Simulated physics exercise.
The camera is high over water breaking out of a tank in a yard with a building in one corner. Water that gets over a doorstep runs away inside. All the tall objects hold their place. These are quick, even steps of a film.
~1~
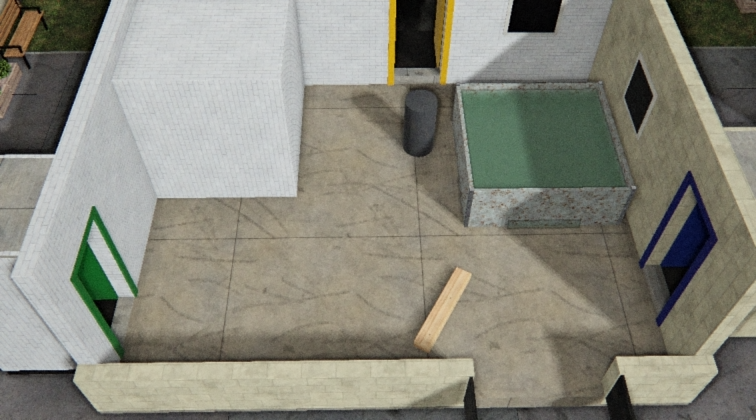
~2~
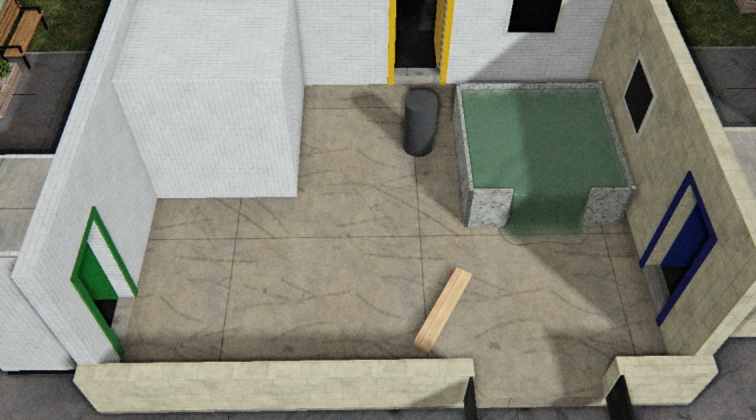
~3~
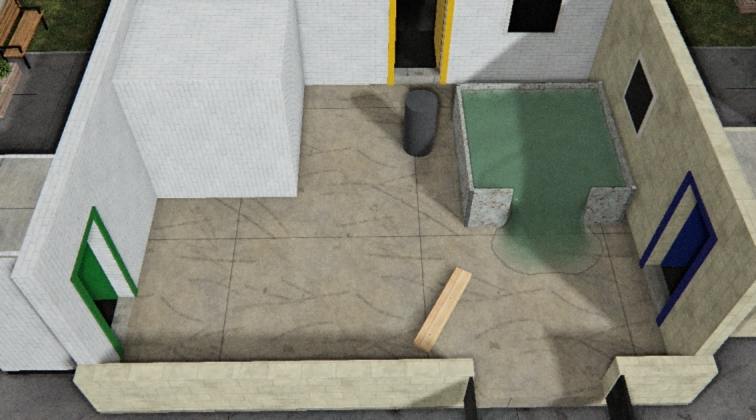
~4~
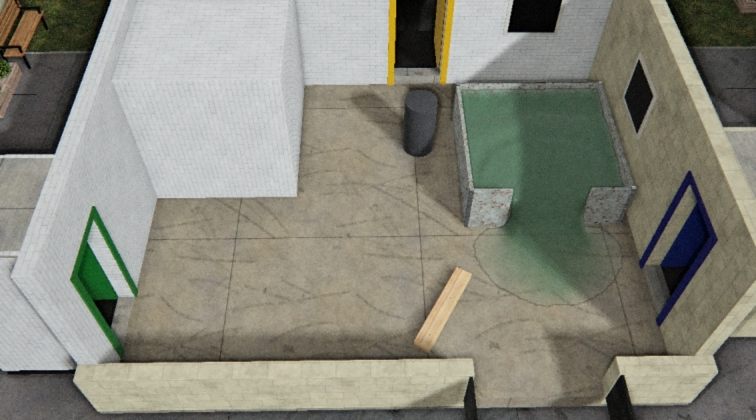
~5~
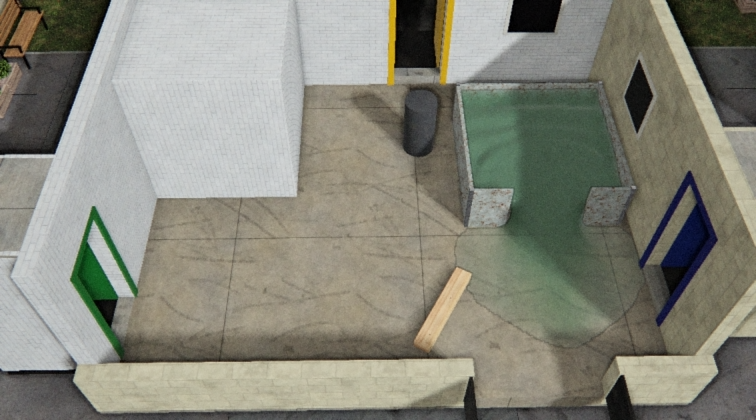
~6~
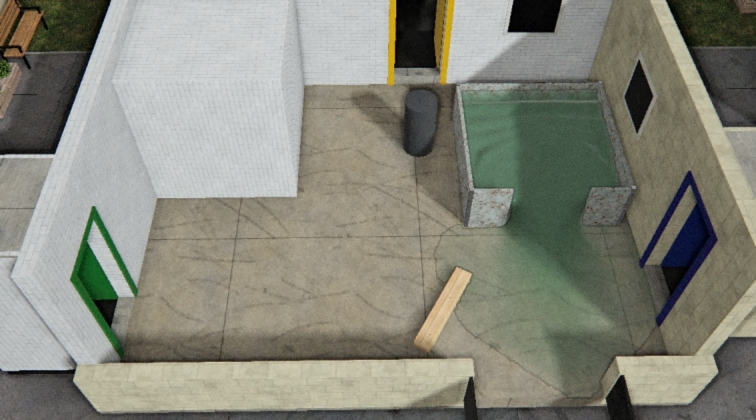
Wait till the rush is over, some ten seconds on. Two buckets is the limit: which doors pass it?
In the end: The blue door takes more than that; the green door takes more than that; the yellow door stays under that.
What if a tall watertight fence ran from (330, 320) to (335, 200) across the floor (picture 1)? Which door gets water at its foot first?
First comes the door marked blue.
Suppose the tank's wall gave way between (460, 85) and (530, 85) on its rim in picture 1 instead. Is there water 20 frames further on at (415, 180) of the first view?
There: Free of water.
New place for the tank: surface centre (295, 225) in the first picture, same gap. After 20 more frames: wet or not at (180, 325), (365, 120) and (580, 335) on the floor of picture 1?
As listed: Wet, free of water, wet.
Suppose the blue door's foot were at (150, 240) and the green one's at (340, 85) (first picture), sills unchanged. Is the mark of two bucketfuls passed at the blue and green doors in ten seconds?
One by one: Blue door lets less in; green door takes less.
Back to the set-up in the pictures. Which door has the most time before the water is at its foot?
That is the door marked yellow.
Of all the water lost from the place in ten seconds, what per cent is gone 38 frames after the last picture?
I make it 75 per cent.
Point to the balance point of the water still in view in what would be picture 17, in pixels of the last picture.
I would point to (535, 211).
A moment on, water covers 25 % of the floor; the blue door wet at the sill, nothing in, the green door not reached, the yellow door not reached.
Next, water covers 30 % of the floor; the blue door under two buckets in, the green door not reached, the yellow door not reached.
Then, water covers 45 % of the floor; the blue door over two buckets in, the green door not reached, the yellow door not reached.
Later, water covers 55 % of the floor; the blue door far over two buckets in, the green door over two buckets in, the yellow door not reached.
In the end, water covers 65 % of the floor; the blue door far over two buckets in, the green door over two buckets in, the yellow door wet at the sill, nothing in.
